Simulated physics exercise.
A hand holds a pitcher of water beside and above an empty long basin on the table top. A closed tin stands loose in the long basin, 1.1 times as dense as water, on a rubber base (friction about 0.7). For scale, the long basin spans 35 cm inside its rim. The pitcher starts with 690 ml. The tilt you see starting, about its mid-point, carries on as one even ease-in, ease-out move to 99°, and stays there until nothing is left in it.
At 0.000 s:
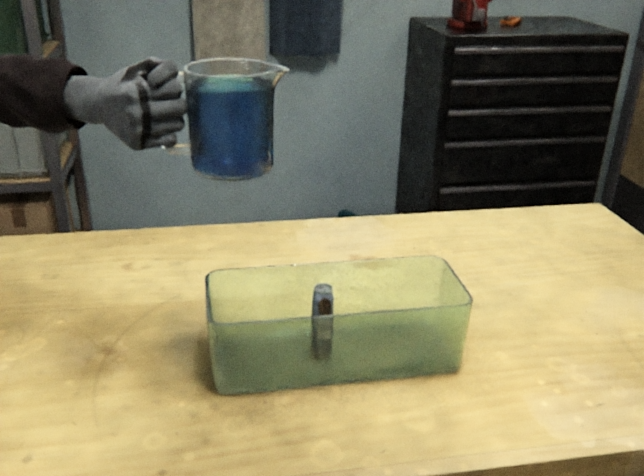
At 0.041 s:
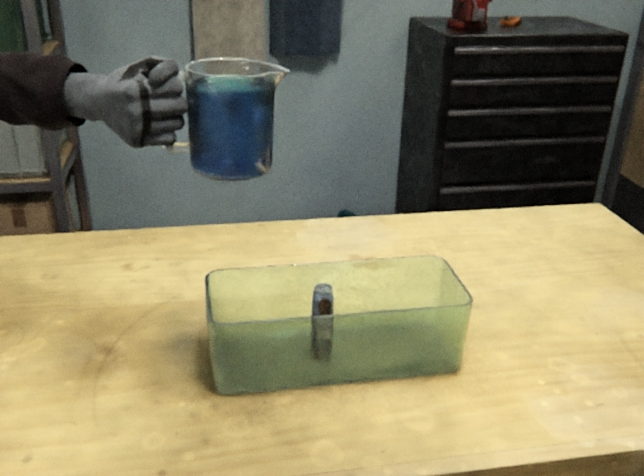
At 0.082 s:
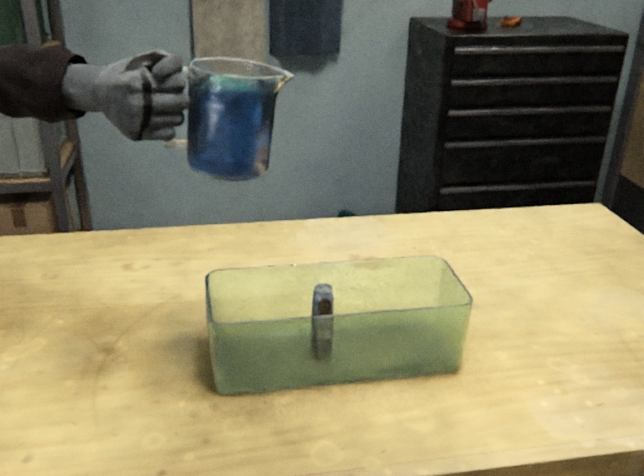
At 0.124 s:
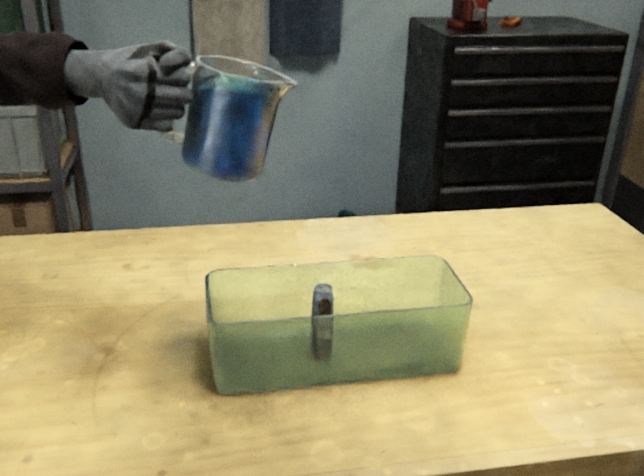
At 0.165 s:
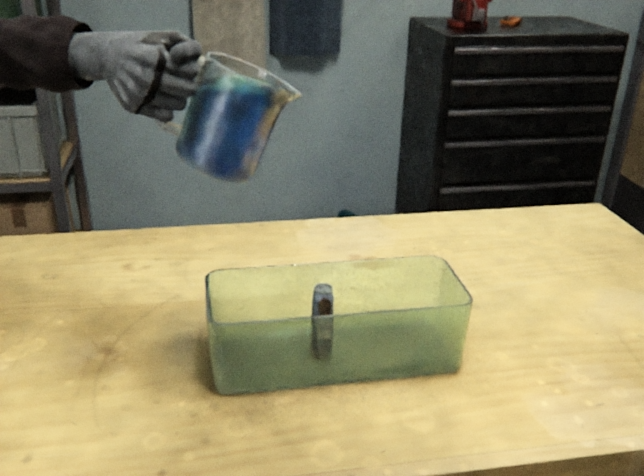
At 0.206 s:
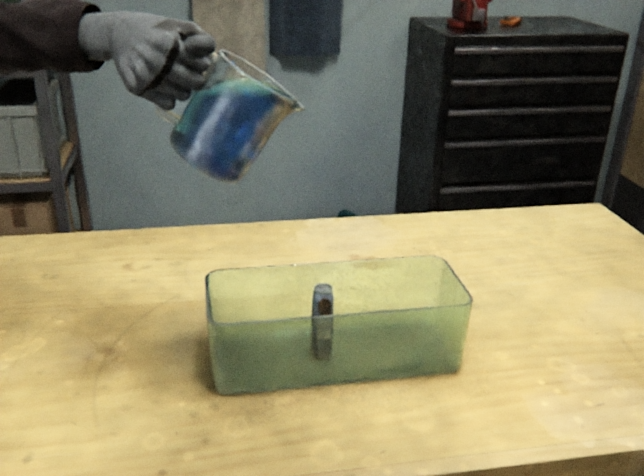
The video shows a gloved hand holding a clear pitcher of blue liquid above a pale green long basin with a small upright object on a wooden table, then steadily tilting the pitcher to the right.
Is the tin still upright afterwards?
The tin remains upright.
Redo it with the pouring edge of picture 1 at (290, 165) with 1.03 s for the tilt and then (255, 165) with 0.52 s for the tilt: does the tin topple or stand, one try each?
First it topples; then it topples.
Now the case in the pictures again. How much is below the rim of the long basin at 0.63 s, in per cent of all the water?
About 44 per cent.
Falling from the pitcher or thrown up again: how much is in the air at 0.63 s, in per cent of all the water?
About 34 per cent.
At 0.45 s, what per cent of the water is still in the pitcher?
Some 60 per cent.
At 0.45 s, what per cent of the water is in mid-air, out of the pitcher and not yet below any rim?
Near 36 in a hundred.
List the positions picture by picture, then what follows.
In the first frame, it leans 0°; its right rim is at (289, 68); the water meets the walls at (188, 83) and (272, 82); the long basin's rim runs from (207, 298) to (458, 279); the tin's top is at (323, 291).
In the second frame, it leans 2°; its right rim is at (290, 70); the water meets the walls at (188, 83) and (273, 83).
In the third frame, it leans 6°; its right rim is at (293, 74); the water meets the walls at (191, 82) and (275, 85).
In the fourth frame, it leans 13°; its right rim is at (298, 83); the water meets the walls at (195, 83) and (280, 87).
In the fifth frame, it leans 23°; its right rim is at (303, 94); the water meets the walls at (194, 96) and (288, 91).
In the sixth frame, it leans 34°; its right rim is at (305, 108); the water meets the walls at (187, 107) and (297, 96).
After 0.45 s the tilt is 95° and 60 per cent is still to pour; the tin stands where it began.
After 0.63 s the tilt is 99° and 22 per cent is still to pour; the tin stands where it began.
After 0.82 s the tilt is 99° and 7 per cent is still to pour; the tin stands where it began.
After 1.02 s the tilt is 99° and 2 per cent is still to pour; the tin stands where it began.
In the end the tin stands where it began.
